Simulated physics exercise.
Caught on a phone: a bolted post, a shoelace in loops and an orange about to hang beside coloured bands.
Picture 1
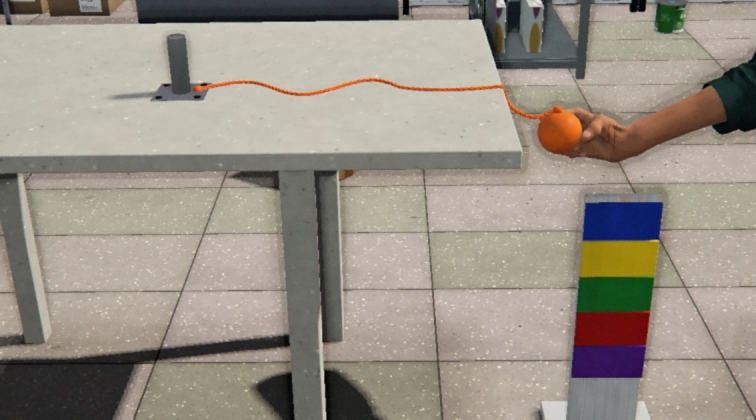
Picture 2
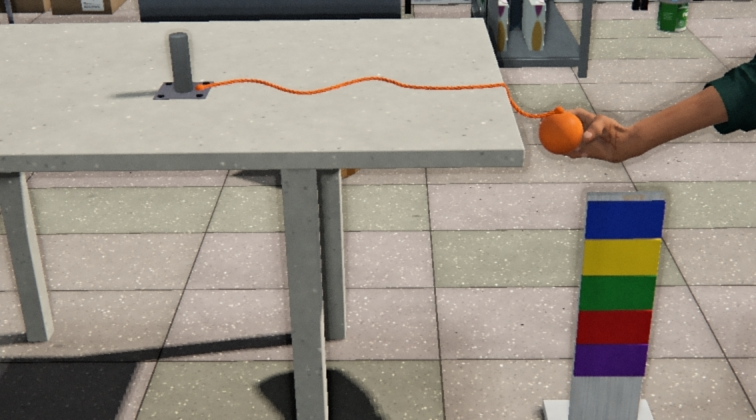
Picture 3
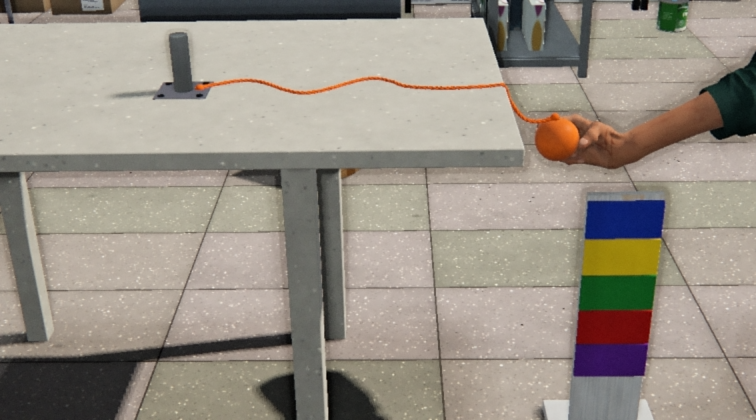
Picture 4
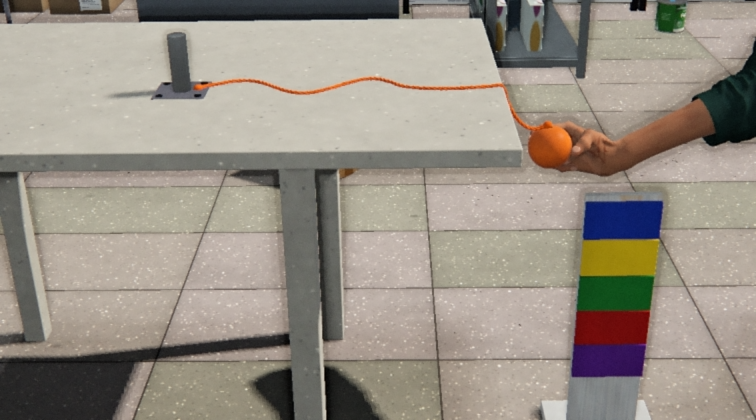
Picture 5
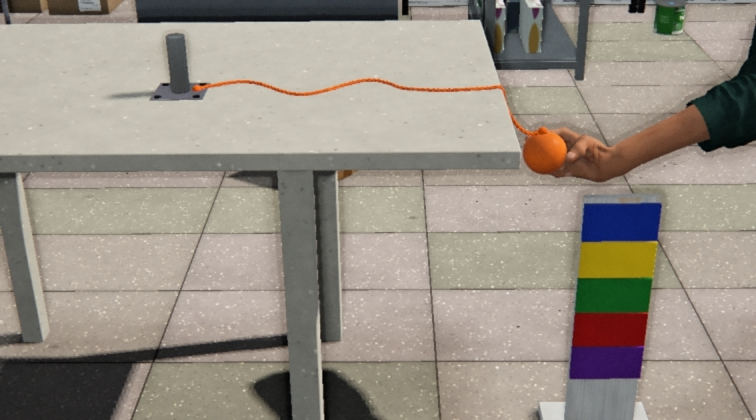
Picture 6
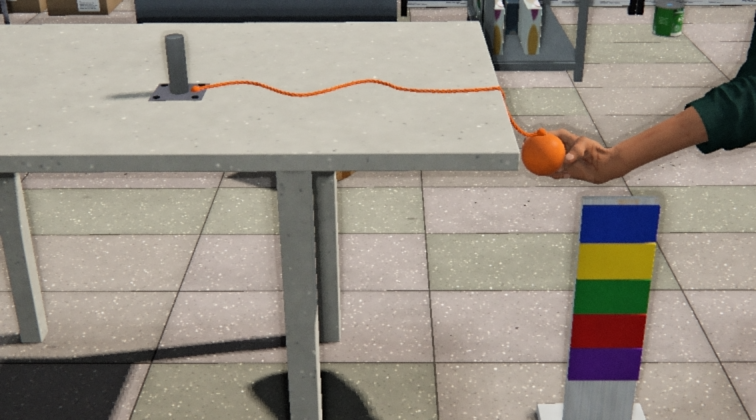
A hand and dark-sleeved forearm reach in from the right, holding an orange just past the edge of a pale table, seen from slightly above in a room with a tiled floor. A wavy orange shoelace runs from a grey post on the tabletop to the orange, beside an upright board banded blue, yellow, green, red and purple. The hand lowers the orange slightly, drawing it a little left, while the camera wavers faintly.
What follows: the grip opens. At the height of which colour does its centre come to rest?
Its centre hangs level with the blue band.
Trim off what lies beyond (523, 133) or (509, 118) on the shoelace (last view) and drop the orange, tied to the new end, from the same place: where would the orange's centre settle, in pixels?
The places are (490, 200) and (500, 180).
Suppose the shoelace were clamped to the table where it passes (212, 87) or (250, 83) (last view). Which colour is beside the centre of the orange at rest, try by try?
One after the other, blue; blue.
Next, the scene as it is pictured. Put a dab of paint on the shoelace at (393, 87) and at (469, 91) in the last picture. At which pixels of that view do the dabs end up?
About (436, 88), and the other about (501, 105).
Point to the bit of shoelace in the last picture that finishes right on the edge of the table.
The one at (454, 91).
Soon after, orange near (471, 215); level with blue.
Then, orange near (506, 222); level with blue.
At rest, orange near (493, 223); level with blue. Its middle rests at the blue band.
